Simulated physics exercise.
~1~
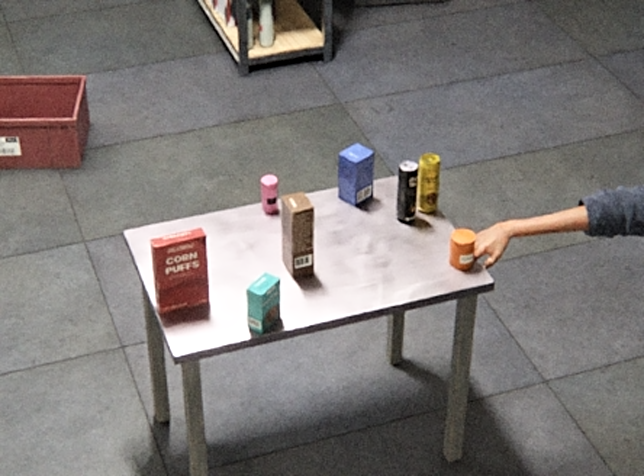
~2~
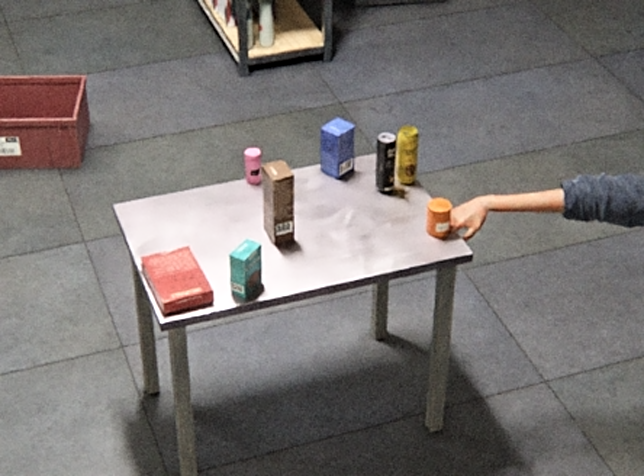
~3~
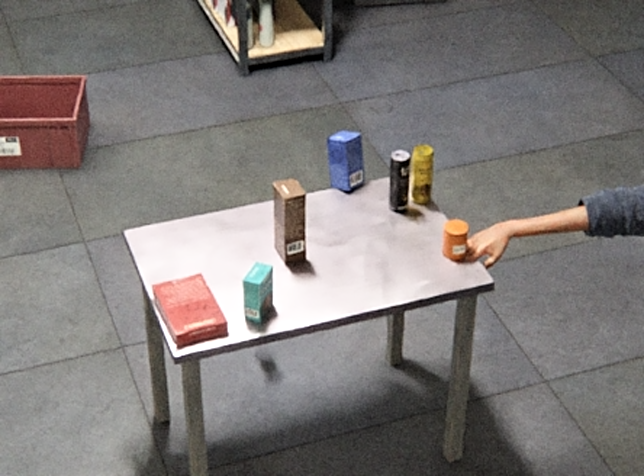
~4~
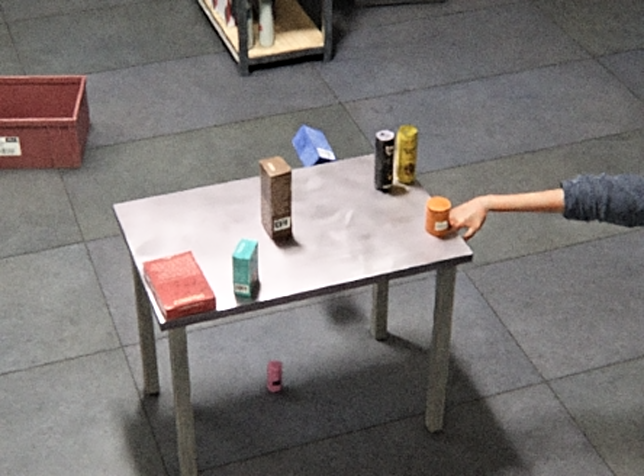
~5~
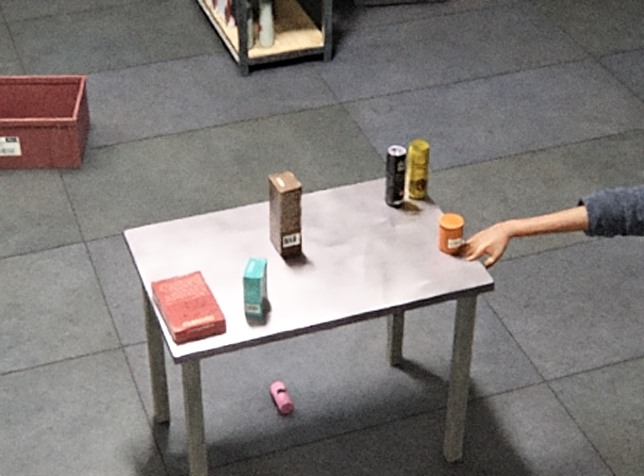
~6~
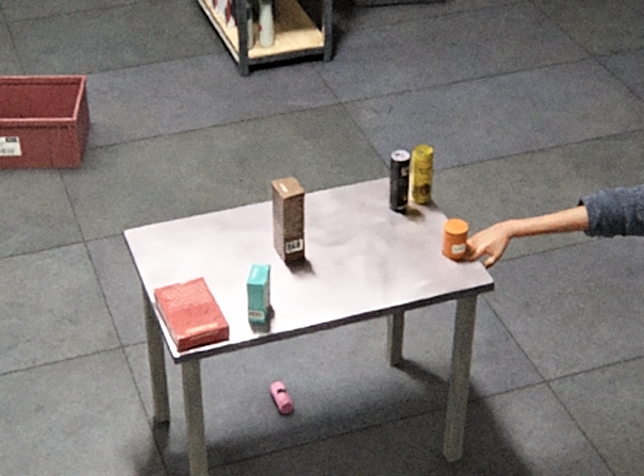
At first, eight items stand on a light work table, and a hand reaches in from the right to its corner, beside an orange jar. The table jerks away to the upper left, and the red packet topples onto its side. As the table comes back, the blue carton leans at the far edge and the pink shaker is gone from the top. With the next shift away, the carton tips over behind the table, while the shaker shows beneath it. The table returns once more, leaving the shaker lying on the floor, the blue carton out of sight, and the turquoise packet, brown carton, cans and jar still upright.
